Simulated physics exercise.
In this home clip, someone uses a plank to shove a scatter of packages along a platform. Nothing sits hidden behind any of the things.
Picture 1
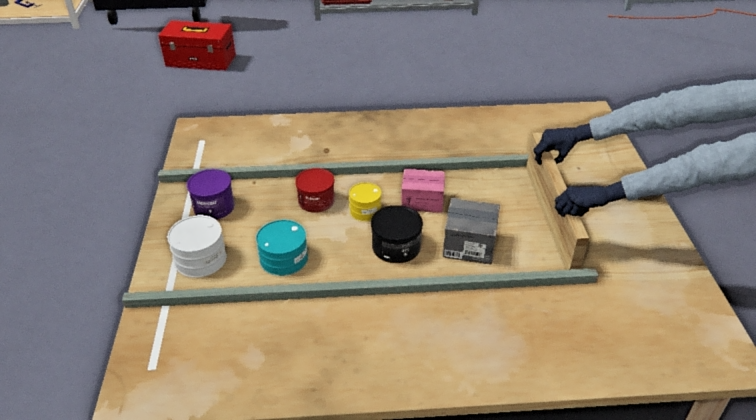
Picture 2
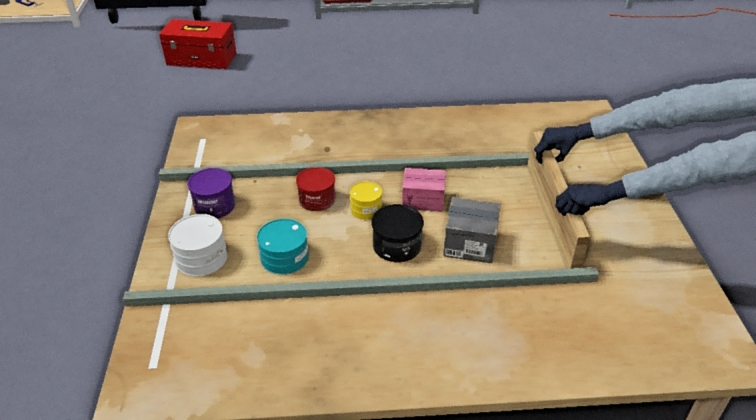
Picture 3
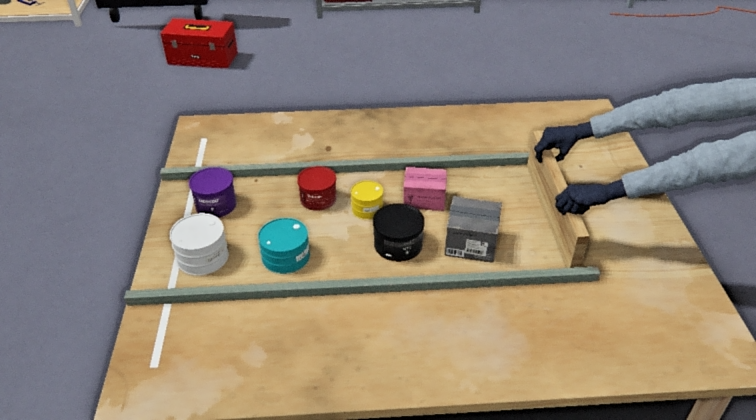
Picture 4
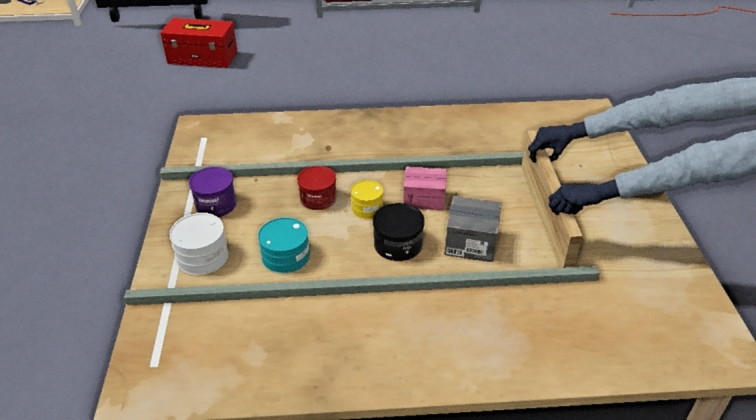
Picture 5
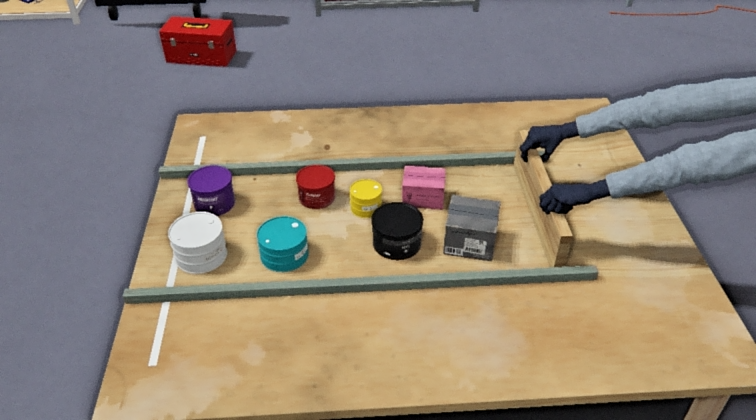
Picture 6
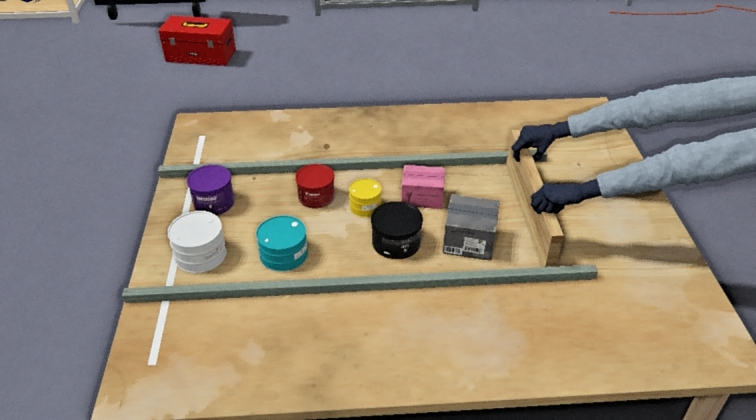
Wooden plank gripped by two dark-gloved hands sliding slightly left between rails on a wooden table, with cans and boxes sitting still.
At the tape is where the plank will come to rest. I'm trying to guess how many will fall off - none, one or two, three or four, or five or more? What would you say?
I'd say five or more.
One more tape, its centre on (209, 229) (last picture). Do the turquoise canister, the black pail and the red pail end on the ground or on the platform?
Looking at each: The turquoise canister goes off, the black pail goes off, the red pail remains on top.
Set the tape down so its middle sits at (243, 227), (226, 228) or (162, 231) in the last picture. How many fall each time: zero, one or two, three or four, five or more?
Going through the places as listed, I'd say 1 or 2, then one or two, then more than four.
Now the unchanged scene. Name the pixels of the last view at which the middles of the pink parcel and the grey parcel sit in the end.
Middles: Around (163, 201) and around (146, 245).
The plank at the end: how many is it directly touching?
Count: 3.
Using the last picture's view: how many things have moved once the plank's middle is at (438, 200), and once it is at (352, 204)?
First 3, then 7.
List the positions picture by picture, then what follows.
White canister (198, 246); purple pail (212, 195); turquoise canister (282, 247); plank (554, 199); tape (182, 234), in the first frame.
Purple pail (212, 194); grey parcel (472, 230), in the second frame.
Turquoise canister (284, 245); black pail (398, 233), in the third frame.
White canister (200, 244); yellow canister (367, 199), in the fourth frame.
Purple pail (212, 191); red pail (316, 187), in the fifth frame.
White canister (198, 242); purple pail (212, 190); turquoise canister (282, 243); plank (532, 196); tape (182, 230), in the sixth frame.
Soon after, none off yet; white canister at rest near (198, 242); purple pail at rest near (212, 190); turquoise canister at rest near (282, 243).
After that, none off yet; white canister displaced a little near (169, 243); purple pail at rest near (212, 190); turquoise canister displaced about its own width near (214, 256).
And then, none off yet; white canister tilting a little near (116, 239); purple pail displaced about its own width near (158, 193); turquoise canister displaced well along near (162, 264).
In the end, the number that fall off is five or more; gone, black pail, yellow canister, turquoise canister, purple pail and white canister.
